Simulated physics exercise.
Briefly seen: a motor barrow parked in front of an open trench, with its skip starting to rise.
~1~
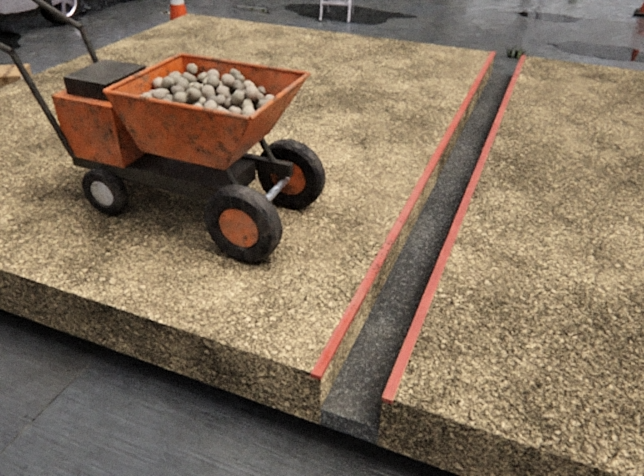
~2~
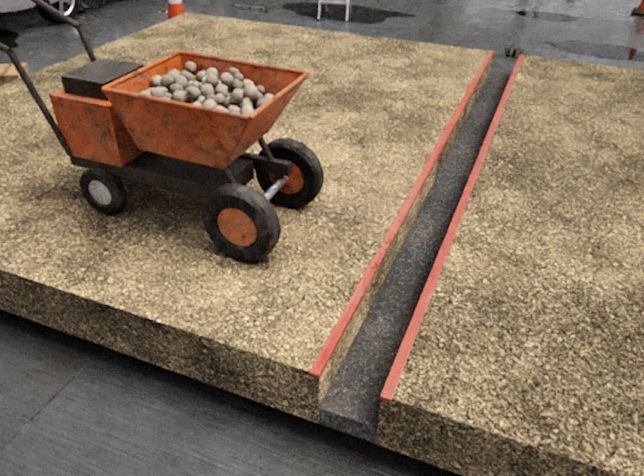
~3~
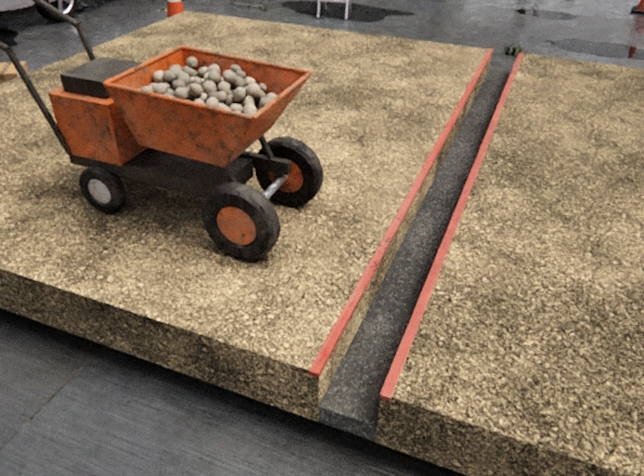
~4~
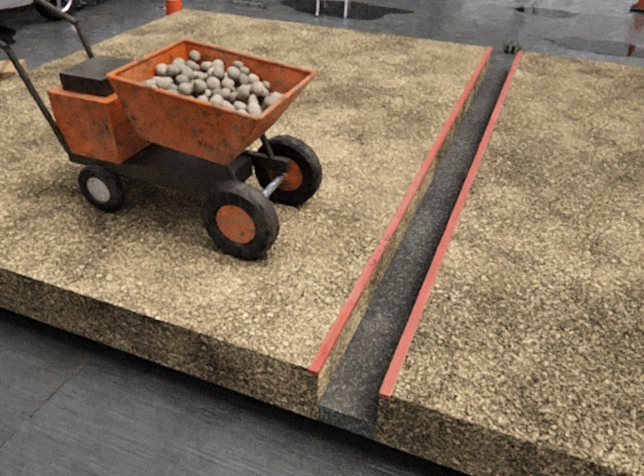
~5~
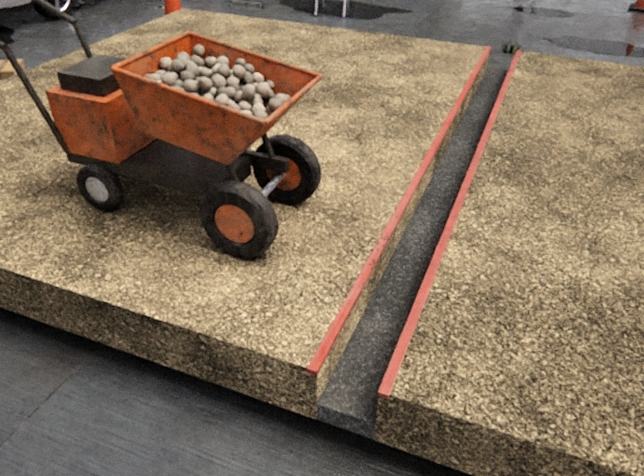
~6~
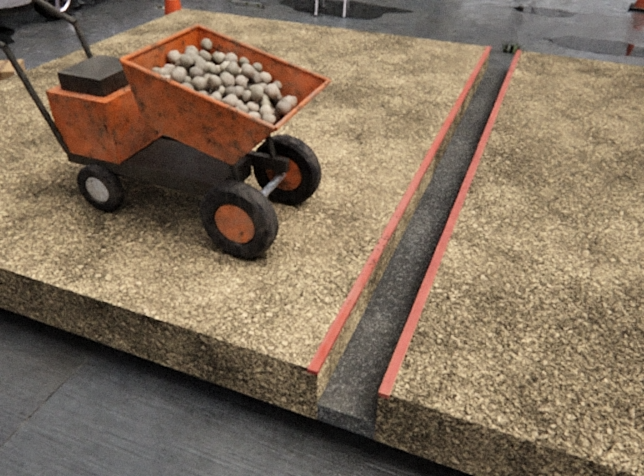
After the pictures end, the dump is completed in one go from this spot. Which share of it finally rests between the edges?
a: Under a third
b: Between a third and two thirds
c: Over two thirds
c, over two thirds.
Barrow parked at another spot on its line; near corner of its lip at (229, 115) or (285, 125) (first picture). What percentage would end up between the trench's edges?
The first stop gives 80 per cent; the second gives 40 per cent.
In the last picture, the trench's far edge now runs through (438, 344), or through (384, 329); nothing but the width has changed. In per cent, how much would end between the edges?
Lab note: Case 1 near 100 percent, case 2 near 50 percent.
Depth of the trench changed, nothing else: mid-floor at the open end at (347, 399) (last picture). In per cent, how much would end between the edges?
Around 70 per cent.
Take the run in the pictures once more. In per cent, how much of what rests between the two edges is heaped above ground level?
I'd put it near 15 in a hundred.
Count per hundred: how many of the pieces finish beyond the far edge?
Share: Near 15 %.
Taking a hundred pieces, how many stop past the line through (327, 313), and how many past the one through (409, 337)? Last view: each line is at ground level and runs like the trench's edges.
Close to 100 % and 10 %, in that order.
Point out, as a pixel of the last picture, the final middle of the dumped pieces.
Roughly at pixel (406, 271).
Just after the last frame, skip tipped steeply; every one in the skip.
A moment on, skip tipped right over; the larger part in the skip; about a tenth in or heaped over the trench; about a tenth falling.
Further on, skip tipped right over; roughly a quarter in the skip; just a few short of the trench; roughly two thirds in or heaped over the trench; about a tenth beyond it; just a few falling.
When it is over, skip tipped right over; just a few short of the trench; the larger part in or heaped over the trench; about a tenth beyond it.
